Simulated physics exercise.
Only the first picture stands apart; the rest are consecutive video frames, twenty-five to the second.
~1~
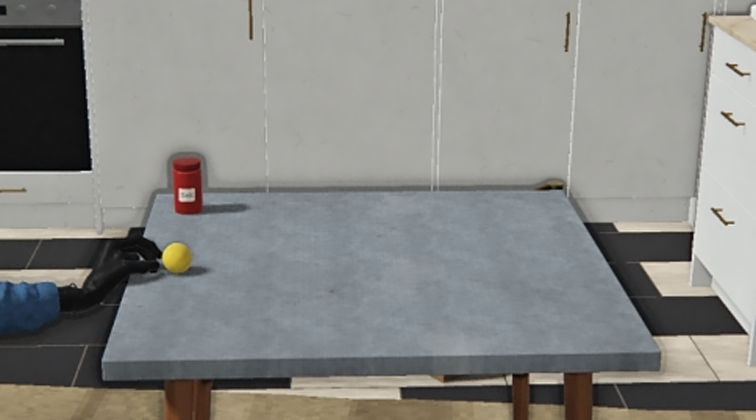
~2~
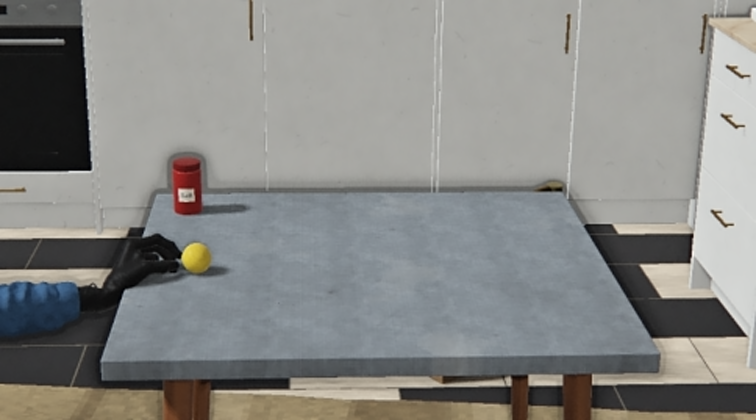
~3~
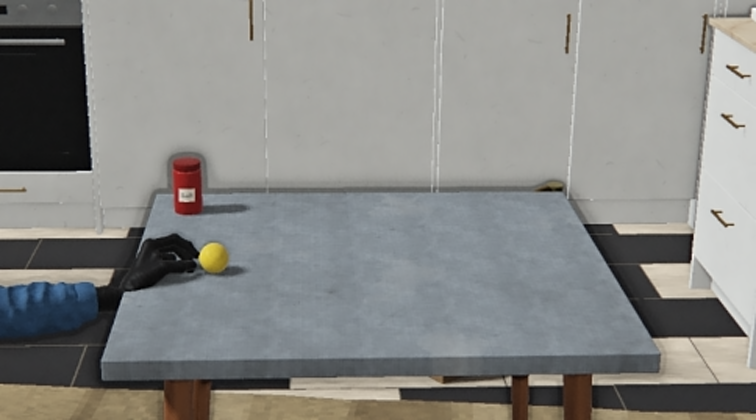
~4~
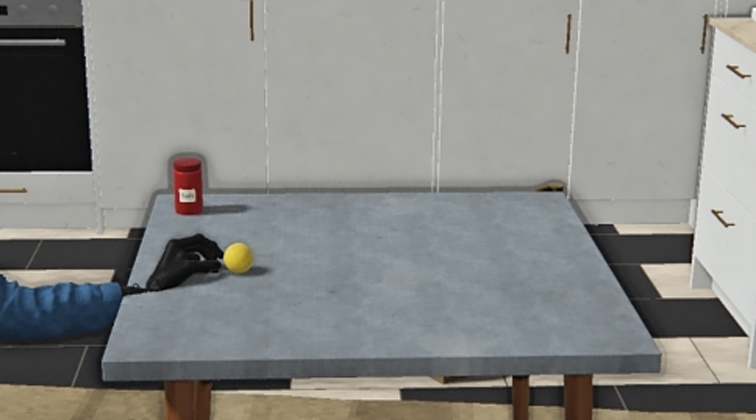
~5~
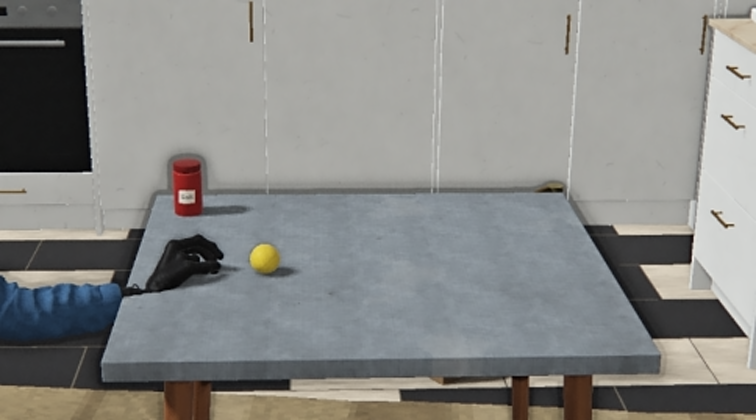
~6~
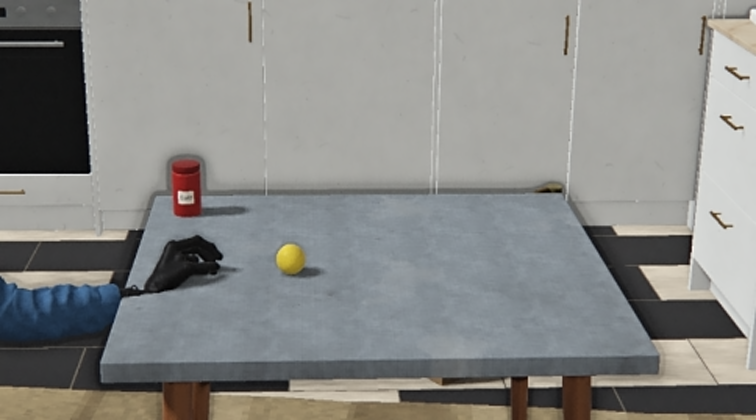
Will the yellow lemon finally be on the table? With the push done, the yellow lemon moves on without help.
It will go past the edge.
Then, 0.40 s later than the last frame, yellow lemon moved well along near (541, 257).
Then, 0.80 s later than the last frame, yellow lemon now off the table.
When it is over, off the table, yellow lemon.
